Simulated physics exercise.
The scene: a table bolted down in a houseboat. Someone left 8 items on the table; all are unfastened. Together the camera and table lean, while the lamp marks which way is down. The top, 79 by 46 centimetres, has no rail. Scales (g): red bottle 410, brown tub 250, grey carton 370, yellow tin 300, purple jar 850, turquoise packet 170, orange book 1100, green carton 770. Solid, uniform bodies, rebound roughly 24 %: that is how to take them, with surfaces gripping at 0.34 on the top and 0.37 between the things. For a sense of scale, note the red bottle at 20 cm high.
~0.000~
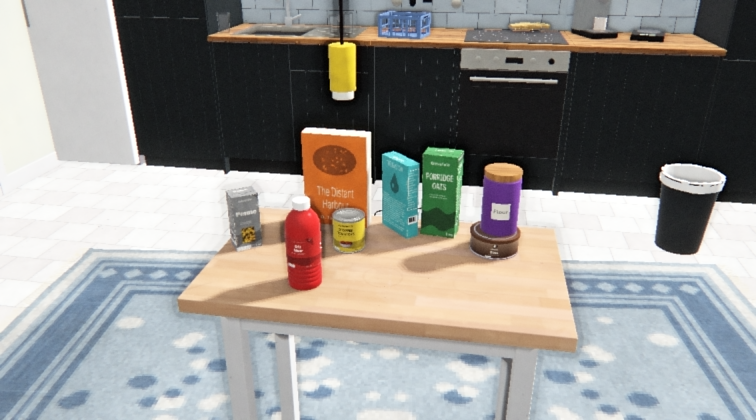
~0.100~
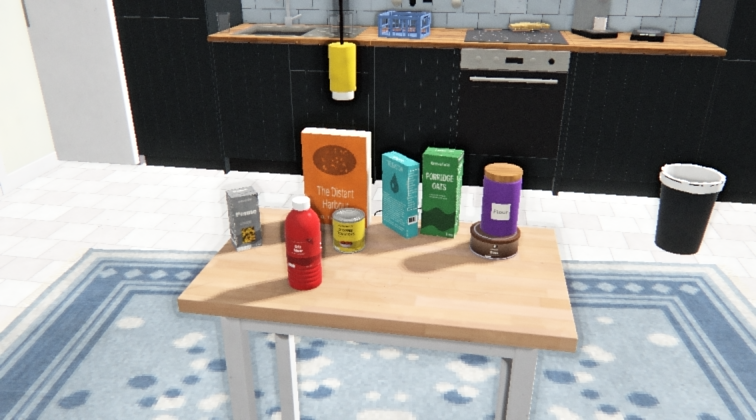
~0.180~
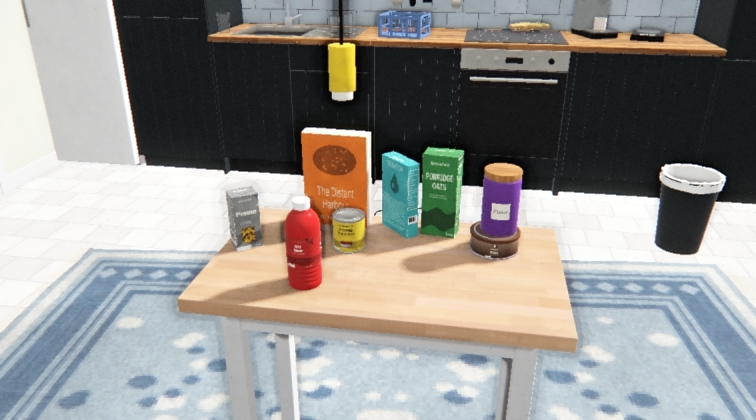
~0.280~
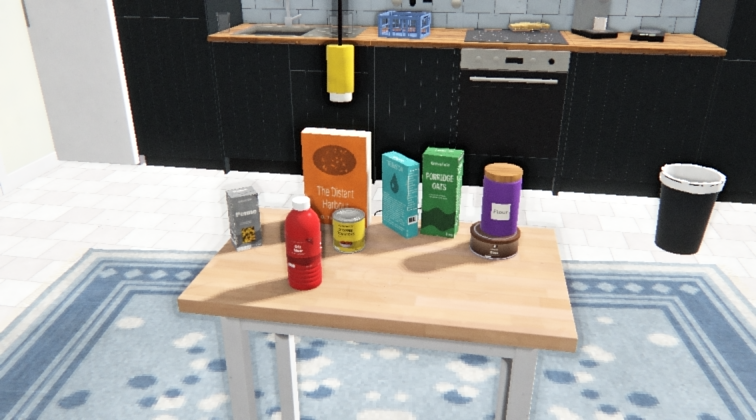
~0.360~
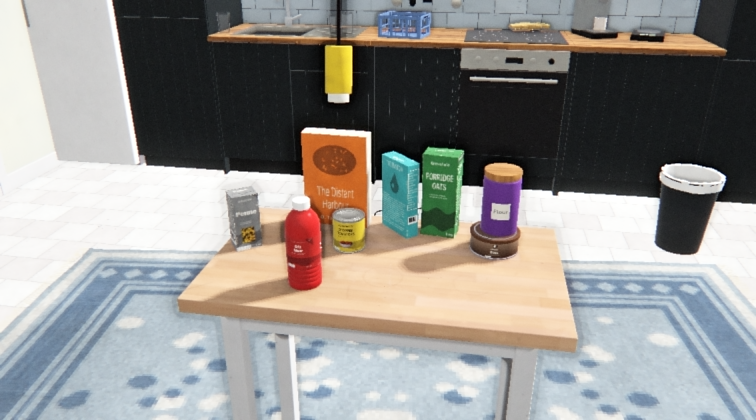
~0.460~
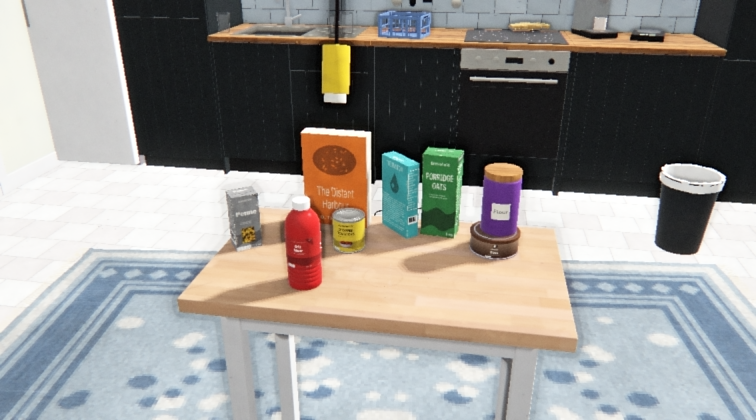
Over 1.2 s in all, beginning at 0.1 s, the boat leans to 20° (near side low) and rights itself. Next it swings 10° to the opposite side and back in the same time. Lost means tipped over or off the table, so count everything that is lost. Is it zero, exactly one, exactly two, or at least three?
It is at least three.
By 0.86 s, floor tilted 17°, near side down; orange book on its side; green carton rocked 24° off its seat; turquoise packet rocked 18° off its seat.
By 1.06 s, floor tilted 7°, near side down; red bottle rocked 3° off its seat near (298, 252); orange book on its side; green carton on its side.
When it is over (3.0 s), lying over on the table, turquoise packet, orange book and green carton; not toppled but over 5 cm from the start, red bottle and yellow tin; the other 3 within 5 cm of the start. End places, in pixels of the last picture, red bottle near (295, 258), brown tub near (494, 240).
